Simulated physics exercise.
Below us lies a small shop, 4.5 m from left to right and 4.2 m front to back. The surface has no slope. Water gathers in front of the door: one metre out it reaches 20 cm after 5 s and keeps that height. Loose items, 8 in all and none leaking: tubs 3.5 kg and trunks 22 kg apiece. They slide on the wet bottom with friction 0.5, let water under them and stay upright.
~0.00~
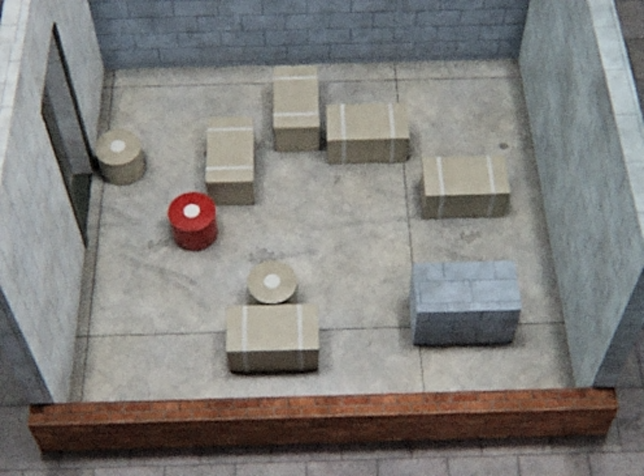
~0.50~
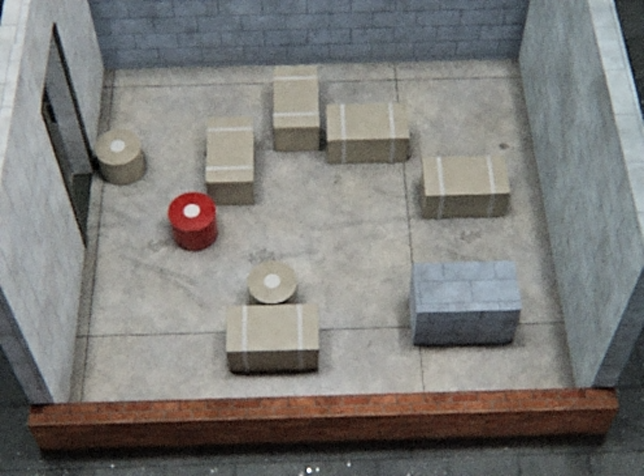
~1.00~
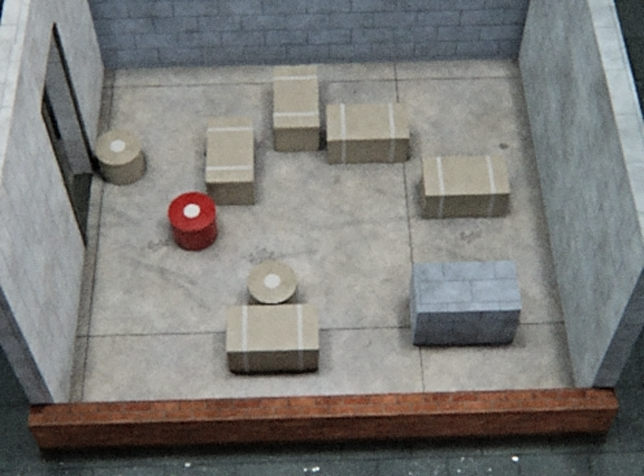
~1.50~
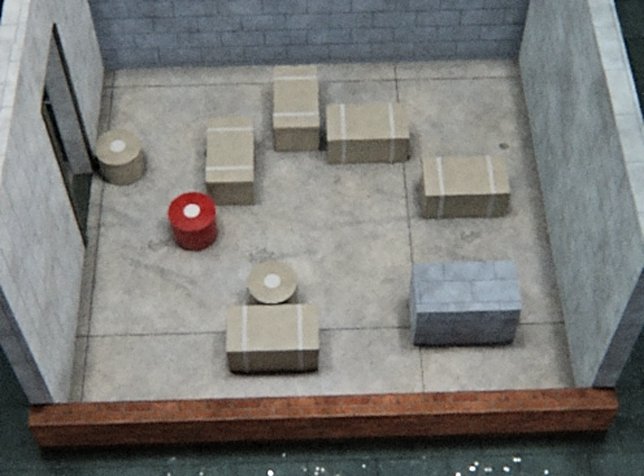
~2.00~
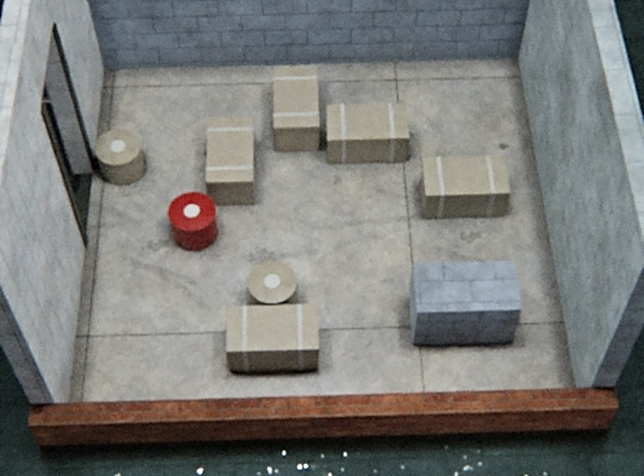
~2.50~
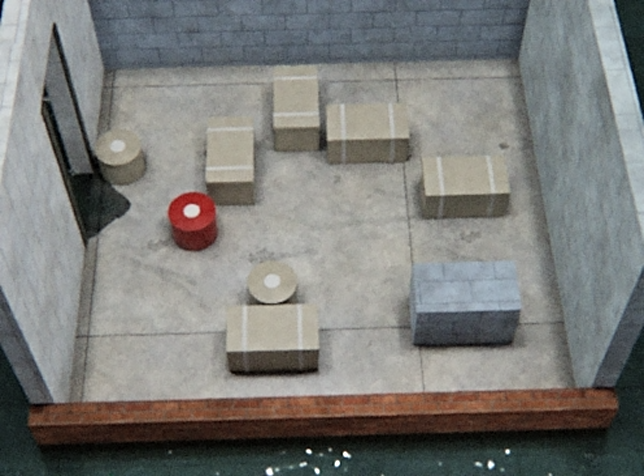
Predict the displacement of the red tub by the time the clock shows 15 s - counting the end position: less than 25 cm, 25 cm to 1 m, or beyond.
Red tub gets carried off.
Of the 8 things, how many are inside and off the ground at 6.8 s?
2 of them.
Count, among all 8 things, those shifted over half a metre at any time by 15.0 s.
That makes 7.
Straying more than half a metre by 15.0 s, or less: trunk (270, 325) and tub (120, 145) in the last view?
In turn: Less, past it.
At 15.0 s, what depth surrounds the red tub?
Roughly 8 cm.
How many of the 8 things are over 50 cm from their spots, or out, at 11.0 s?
4 of them.
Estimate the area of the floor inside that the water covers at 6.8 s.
About 10.0 m2.
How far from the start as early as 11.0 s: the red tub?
Roughly 300 cm by then.
After 3.5 s the red tub is near (195, 212), 0.0 m from its start, aground; 0 afloat.
After 6.8 s the red tub is near (418, 236), 2.1 m from its start, aground; 2 afloat.
After 11.0 s the red tub is near (531, 205), 3.2 m from its start, afloat; 3 afloat.
After 15.0 s the red tub is near (523, 154), 3.2 m from its start, afloat; 7 afloat.
